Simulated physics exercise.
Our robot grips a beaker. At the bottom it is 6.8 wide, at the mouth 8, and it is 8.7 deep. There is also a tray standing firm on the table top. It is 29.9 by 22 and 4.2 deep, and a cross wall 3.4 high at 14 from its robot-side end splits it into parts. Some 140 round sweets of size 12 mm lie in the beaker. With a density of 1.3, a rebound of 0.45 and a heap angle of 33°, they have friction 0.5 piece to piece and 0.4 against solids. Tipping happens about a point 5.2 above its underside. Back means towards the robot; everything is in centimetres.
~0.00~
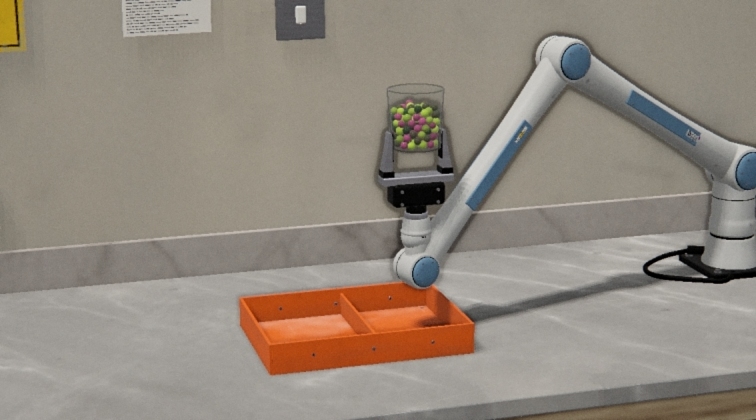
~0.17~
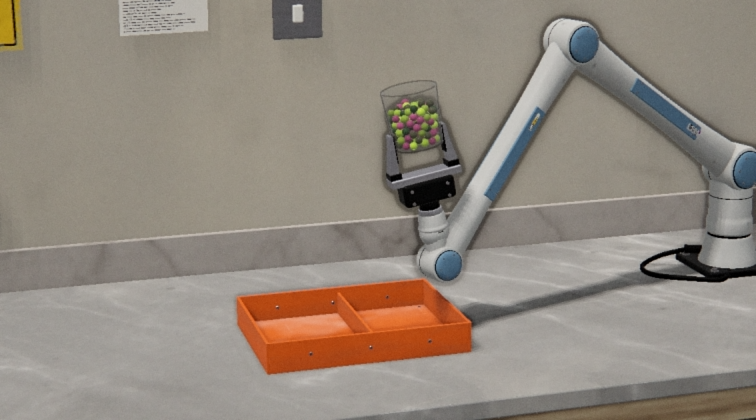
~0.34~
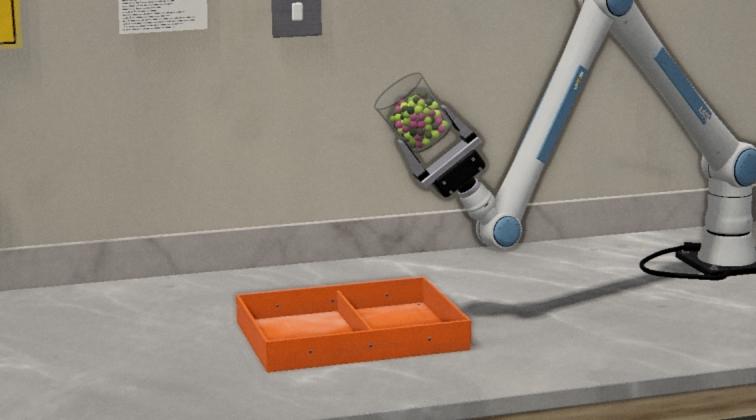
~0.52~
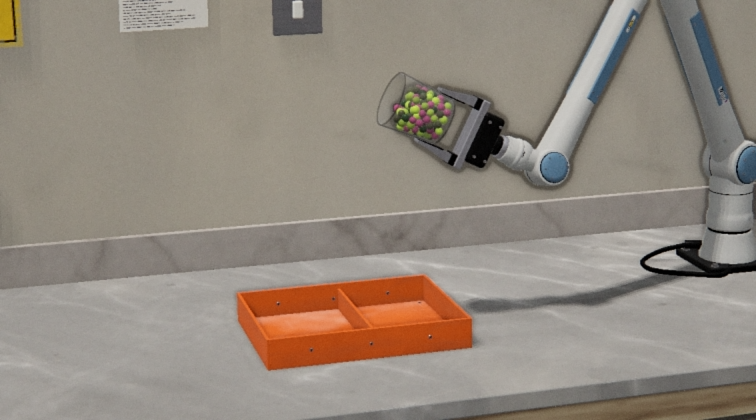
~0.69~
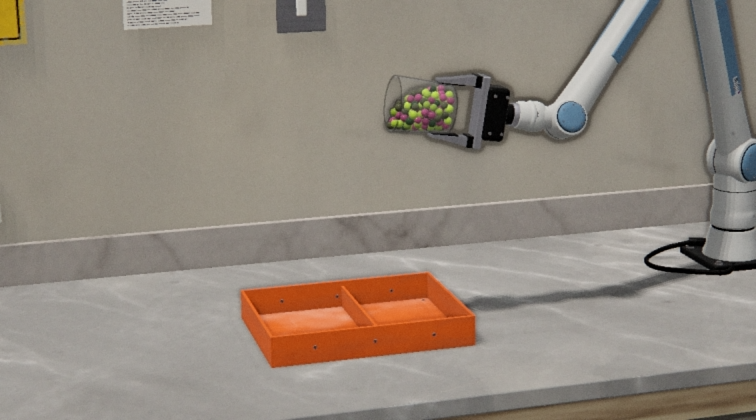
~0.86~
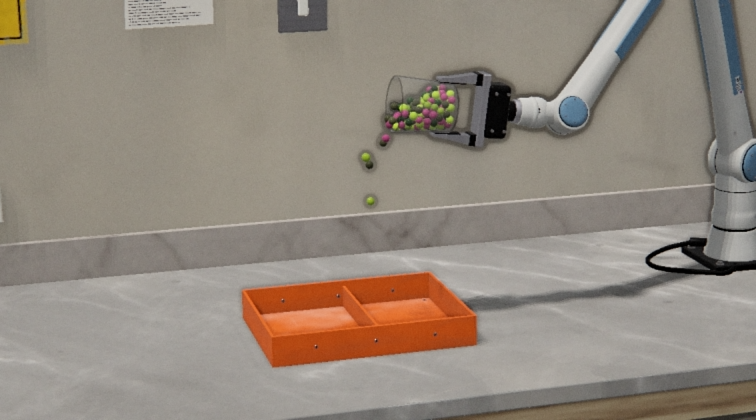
On a grey marbled countertop with an orange divided tray, a robotic arm holding a clear beaker of green, pink and dark sweets gradually tilts it leftward until nearly horizontal, and a few sweets drop from its mouth.
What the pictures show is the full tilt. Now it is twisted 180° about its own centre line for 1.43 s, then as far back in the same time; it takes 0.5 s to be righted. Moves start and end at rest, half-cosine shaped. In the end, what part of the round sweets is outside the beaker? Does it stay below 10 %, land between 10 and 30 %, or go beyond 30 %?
It goes beyond 30 %.
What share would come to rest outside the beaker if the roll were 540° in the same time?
It would be roughly 70 percent.
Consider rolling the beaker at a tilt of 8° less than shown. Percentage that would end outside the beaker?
In that case I'd expect around 20 per cent.
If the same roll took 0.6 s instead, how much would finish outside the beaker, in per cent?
Expected share: Some 45 %.
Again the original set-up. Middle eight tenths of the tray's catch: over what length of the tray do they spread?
Spread length: Close to 20 cm.
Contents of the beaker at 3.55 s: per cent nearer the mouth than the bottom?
40 %, roughly.
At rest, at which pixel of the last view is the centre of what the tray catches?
Roughly pixel (358, 326).
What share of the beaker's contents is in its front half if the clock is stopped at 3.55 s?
Near enough 30 in a hundred.
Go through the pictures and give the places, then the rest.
The first frame shows beaker middle at (416, 119), upright; upper third of the load around (416, 112), from x 395 to 435, top at y 105; 140 in the beaker.
The second frame shows beaker middle at (414, 118), tipped 10°; upper third of the load around (415, 112), from x 390 to 435, top at y 100.
The third frame shows beaker middle at (415, 115), tipped 35°; upper third of the load around (420, 108), from x 395 to 445, top at y 95.
The fourth frame shows beaker middle at (418, 110), tipped 64°; upper third of the load around (425, 101), from x 395 to 450, top at y 90.
The fifth frame shows beaker middle at (422, 106), tipped 81°; upper third of the load around (431, 99), from x 390 to 450, top at y 90.
The sixth frame shows beaker middle at (423, 106), tipped 83°; upper third of the load around (435, 101), from x 365 to 450, top at y 90; 135 in the beaker, 5 in flight or on a rim.
By 2.20 s, tipped 83°, highest piece 35 above the table; 99 in the beaker, 21 in the far-side part, 14 in the robot-side part, 6 in flight or on a rim.
By 3.55 s, tipped 83°, highest piece 36 above the table; 72 in the beaker, 35 in the far-side part, 33 in the robot-side part.
By 4.42 s, upright, highest piece 35 above the table; 67 in the beaker, 38 in the far-side part, 35 in the robot-side part.
By 5.12 s, upright, highest piece 35 above the table; 67 in the beaker, 38 in the far-side part, 35 in the robot-side part.
Final count, 67 in the beaker, 38 in the far-side part, 35 in the robot-side part. That is 52 % outside the beaker.
